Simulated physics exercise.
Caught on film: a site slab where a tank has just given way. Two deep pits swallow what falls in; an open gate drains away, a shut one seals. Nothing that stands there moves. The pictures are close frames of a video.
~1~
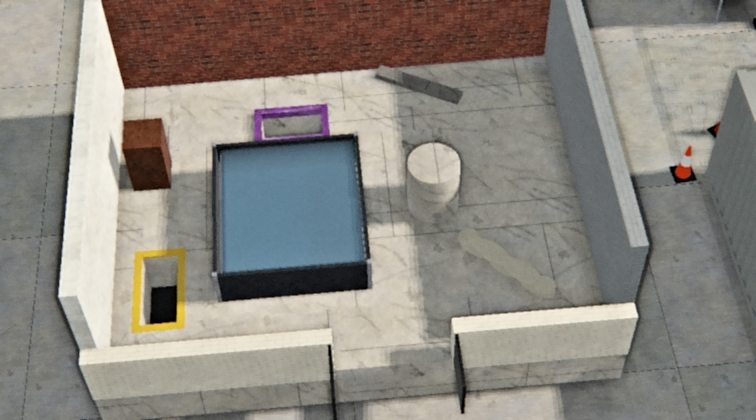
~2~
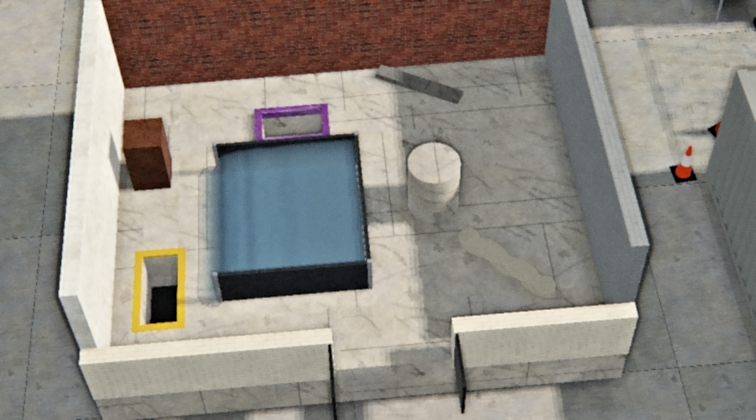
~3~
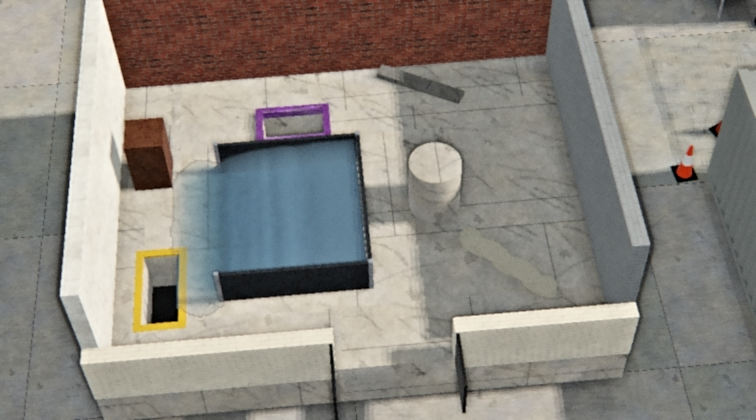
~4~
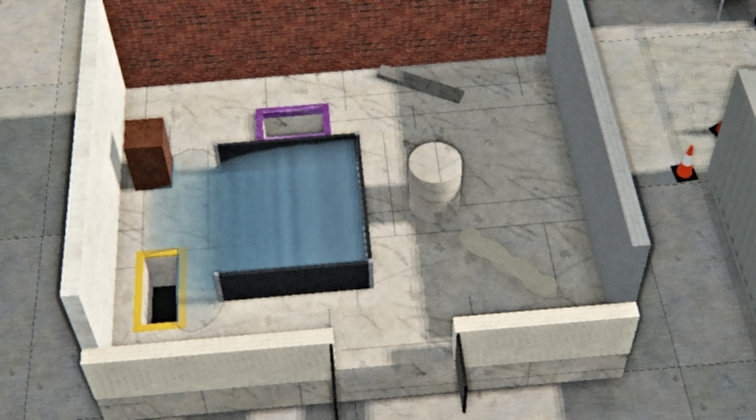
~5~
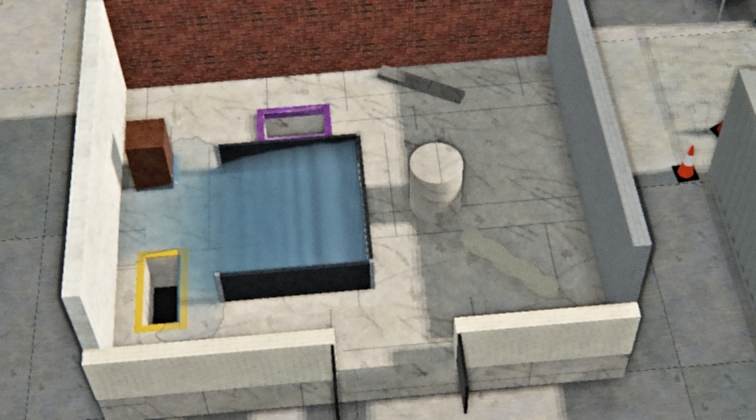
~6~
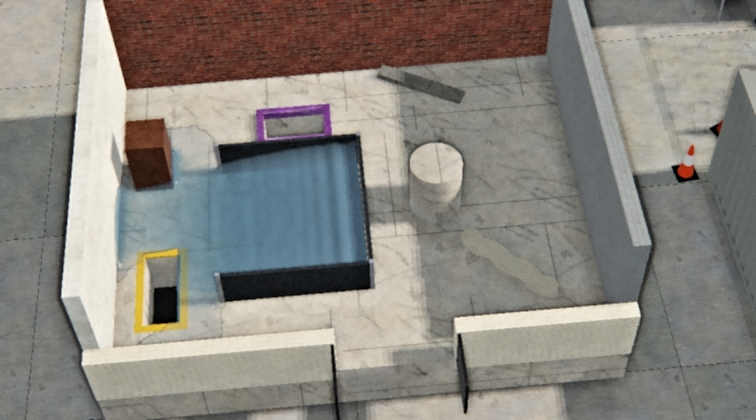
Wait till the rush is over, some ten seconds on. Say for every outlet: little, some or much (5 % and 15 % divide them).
In the end: The gate takes less than 5 %; the yellow pit takes more than 15 %; the purple pit takes less than 5 %.
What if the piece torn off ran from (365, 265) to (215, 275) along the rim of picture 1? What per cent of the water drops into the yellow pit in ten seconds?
In per cent: Yellow 25.
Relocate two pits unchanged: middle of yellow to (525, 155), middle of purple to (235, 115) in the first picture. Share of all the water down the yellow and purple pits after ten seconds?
Roughly, in per cent: Yellow 8, purple 4.
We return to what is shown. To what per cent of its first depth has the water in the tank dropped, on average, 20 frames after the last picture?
Some 20 per cent.
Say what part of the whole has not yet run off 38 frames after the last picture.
Some 48 per cent.
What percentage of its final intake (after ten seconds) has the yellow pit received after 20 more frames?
Close to 70 %.
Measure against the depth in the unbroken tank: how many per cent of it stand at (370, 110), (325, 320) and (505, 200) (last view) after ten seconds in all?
In turn 6, 4 and 2 in a hundred.
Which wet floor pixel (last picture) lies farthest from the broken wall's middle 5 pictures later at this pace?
Roughly at (179, 90).
A moment on, water covers 20 % of the floor; the gate 0 %, the yellow pit 13 %, the purple pit 0 %.
Next, water covers 25 % of the floor; the gate 0 %, the yellow pit 25 %, the purple pit 0 %.
Then, water covers 35 % of the floor; the gate 0 %, the yellow pit 40 %, the purple pit 0 %.
Later, water covers 65 % of the floor; the gate 0 %, the yellow pit 52 %, the purple pit 0 %.
In the end, water covers 85 % of the floor; the gate 1 %, the yellow pit 59 %, the purple pit 0 %.
